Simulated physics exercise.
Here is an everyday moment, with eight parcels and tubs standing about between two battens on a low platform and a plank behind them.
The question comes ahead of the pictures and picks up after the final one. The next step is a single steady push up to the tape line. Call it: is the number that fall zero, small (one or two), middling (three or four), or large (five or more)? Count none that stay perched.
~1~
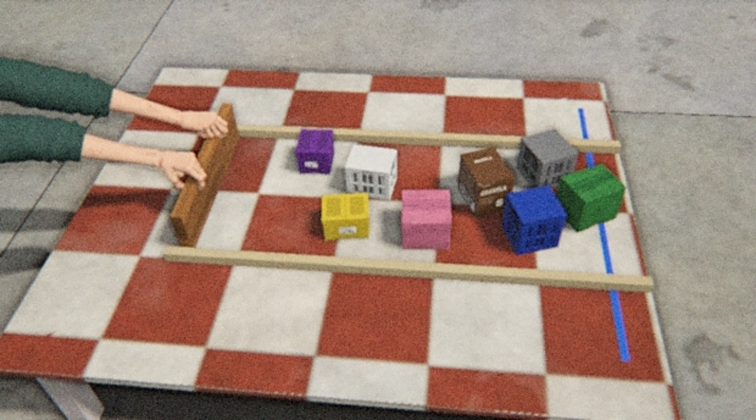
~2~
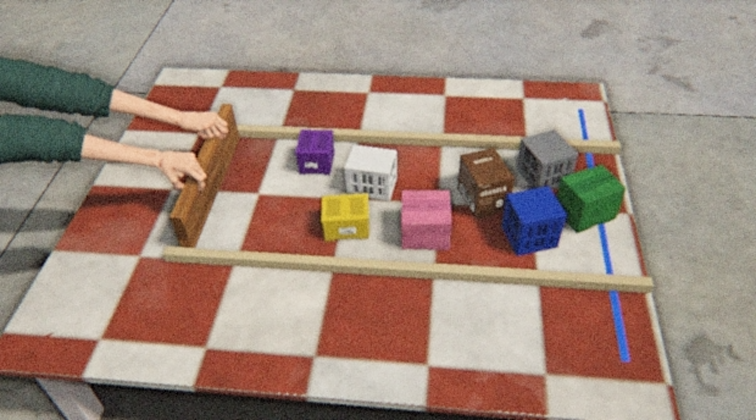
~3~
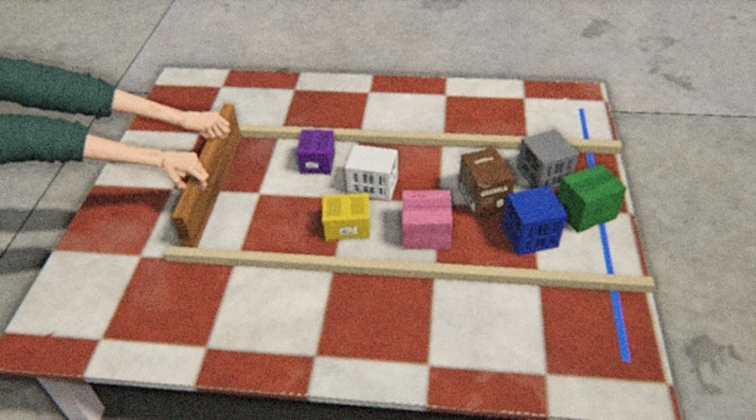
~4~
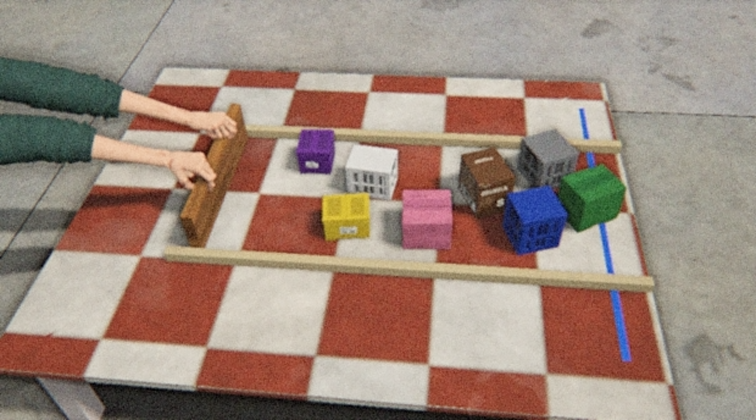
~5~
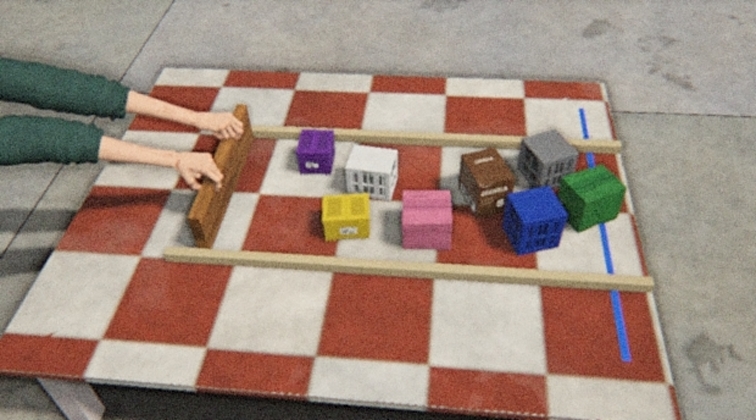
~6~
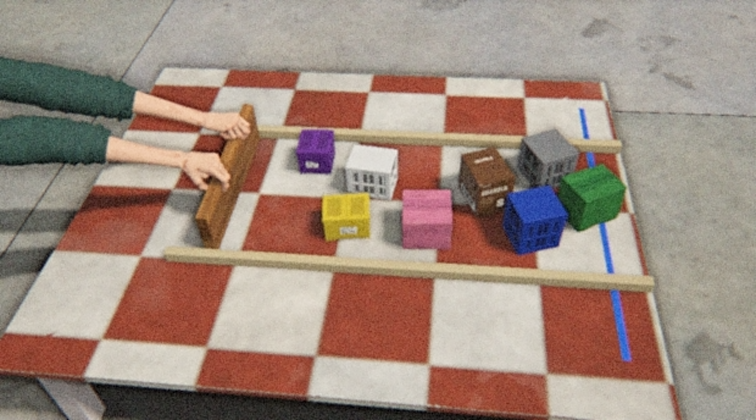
It is large.
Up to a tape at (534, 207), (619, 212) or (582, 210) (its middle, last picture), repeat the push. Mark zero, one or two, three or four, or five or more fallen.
1 or 2; 5 or more; five or over.
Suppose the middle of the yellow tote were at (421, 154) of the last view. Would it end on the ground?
Observed: The yellow tote does not remain.
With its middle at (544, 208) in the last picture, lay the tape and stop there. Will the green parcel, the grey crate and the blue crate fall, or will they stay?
Outcome: Green parcel ends up off; grey crate is not lost; blue crate ends up off.
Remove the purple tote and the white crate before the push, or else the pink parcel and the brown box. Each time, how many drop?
The first try gives 3, the second gives 3.
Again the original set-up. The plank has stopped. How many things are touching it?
Number: 3.
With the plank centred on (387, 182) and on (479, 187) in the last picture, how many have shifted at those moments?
Counts: 4 and 8.
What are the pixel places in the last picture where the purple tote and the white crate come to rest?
About (614, 166), and about (623, 201).
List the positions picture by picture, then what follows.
Green parcel (589, 198); grey crate (546, 161); blue crate (533, 221); plank (209, 173); tape (599, 211), in the first frame.
Grey crate (546, 161); yellow tote (346, 217), in the second frame.
Blue crate (533, 221); brown box (486, 183), in the third frame.
Green parcel (590, 198); plank (218, 173), in the fourth frame.
Grey crate (547, 161); pink parcel (426, 220), in the fifth frame.
Green parcel (590, 198); grey crate (547, 161); blue crate (534, 221); plank (231, 174); tape (600, 211), in the sixth frame.
Early on, none off yet; green parcel at rest near (590, 198); grey crate at rest near (547, 161); blue crate at rest near (534, 221).
A while later, none off yet; green parcel at rest near (590, 198); grey crate at rest near (547, 161); blue crate travelled a little near (552, 223).
Further along, none off yet; green parcel travelled about its own width near (629, 193); grey crate travelled about its own width near (587, 156); blue crate travelled well along near (656, 233).
Finally, the number that fall off is five or more; lost, pink parcel, brown box, blue crate, grey crate and green parcel.
